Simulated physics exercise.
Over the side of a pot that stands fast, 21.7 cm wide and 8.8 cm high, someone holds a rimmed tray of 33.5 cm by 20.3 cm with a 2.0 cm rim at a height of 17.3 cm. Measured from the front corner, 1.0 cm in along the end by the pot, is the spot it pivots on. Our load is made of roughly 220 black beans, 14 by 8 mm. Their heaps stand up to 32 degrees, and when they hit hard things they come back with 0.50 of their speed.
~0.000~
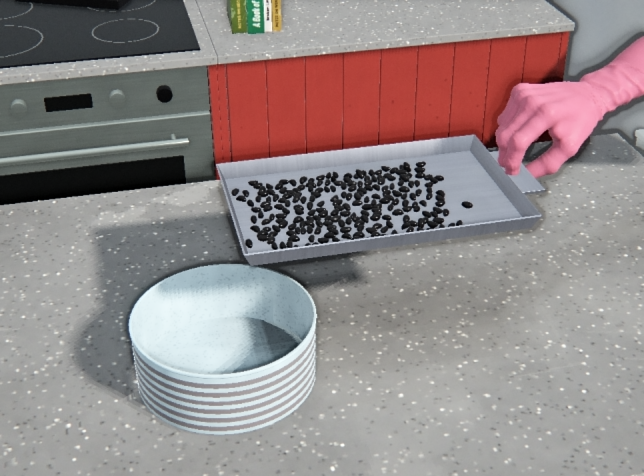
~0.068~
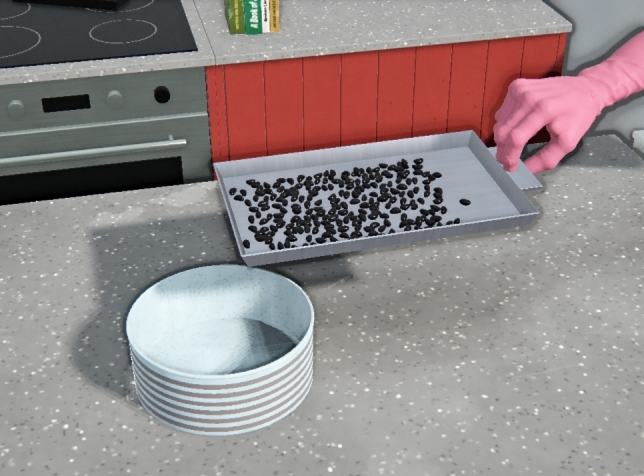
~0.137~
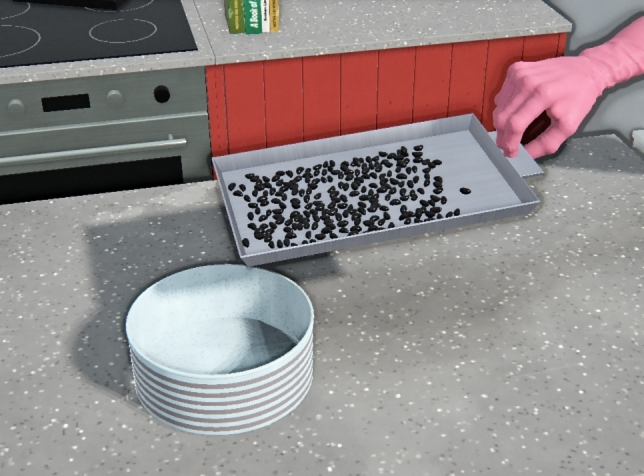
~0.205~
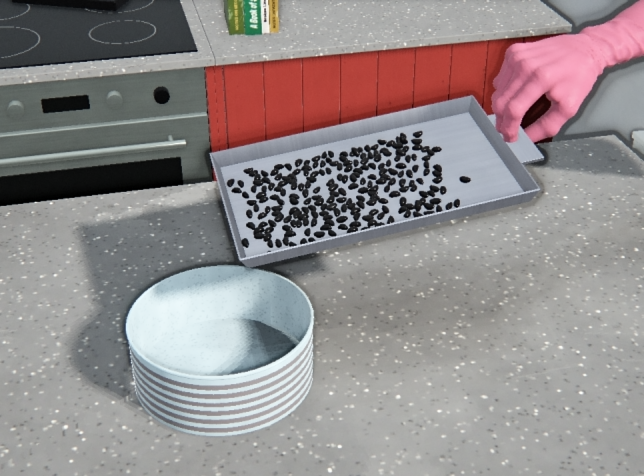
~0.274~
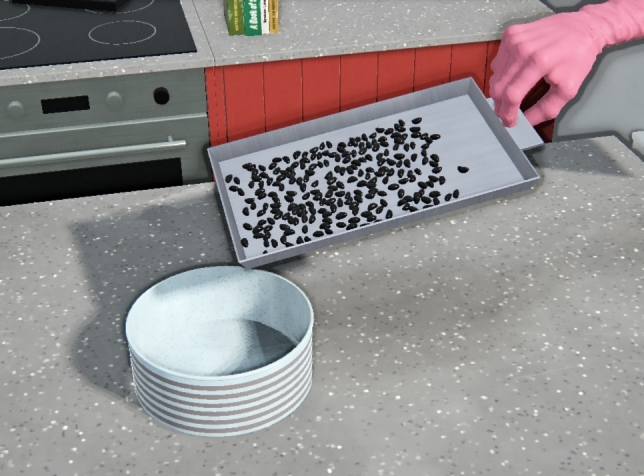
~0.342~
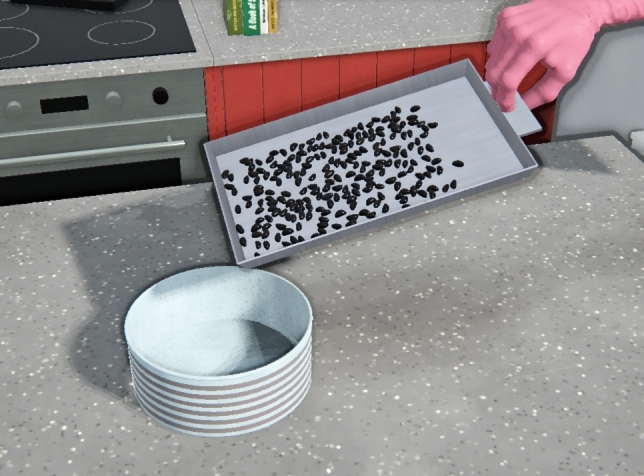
A pink hand at the upper right grips the end of a grey rimmed tray of scattered black beans, seen from above in a kitchen with a speckled grey counter. A pale blue round pot with ridged sides sits at lower left, before red panels and a grey oven. The hand raises the tray's right end, steadily tilting it down toward the left, while the beans barely shift.
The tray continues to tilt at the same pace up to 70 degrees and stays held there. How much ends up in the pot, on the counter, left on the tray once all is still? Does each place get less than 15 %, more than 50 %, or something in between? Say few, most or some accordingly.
Pot: Most. Counter: Few. Tray: Few.
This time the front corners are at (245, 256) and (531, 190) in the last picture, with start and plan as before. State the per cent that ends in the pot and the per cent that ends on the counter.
Per cent by place - pot 80, counter 15.
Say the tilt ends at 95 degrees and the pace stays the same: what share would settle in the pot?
That comes out at some 100 per cent.
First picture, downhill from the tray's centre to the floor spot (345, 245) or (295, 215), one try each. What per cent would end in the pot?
Approximately 80 percent, then 50 percent.
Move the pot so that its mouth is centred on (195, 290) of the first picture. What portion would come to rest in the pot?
30 %.
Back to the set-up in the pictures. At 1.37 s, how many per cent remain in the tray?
Around 25 percent of it.
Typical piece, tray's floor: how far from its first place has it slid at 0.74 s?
It has moved some 7 cm from its start.
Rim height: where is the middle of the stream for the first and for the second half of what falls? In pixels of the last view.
At roughly (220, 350) first, later on at (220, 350).
Then, at 0.74 s, tilt 43 degrees; the tray holds 100 %, the pot 0 %.
After 1.00 s, tilt 60 degrees; the tray holds 85 %, the pot 5 %.
Then, at 1.37 s, tilt 70 degrees; the tray holds 25 %, the pot 65 %.
By 2.6 s all is still; pot 90 %, counter 0 %, tray 5 %.
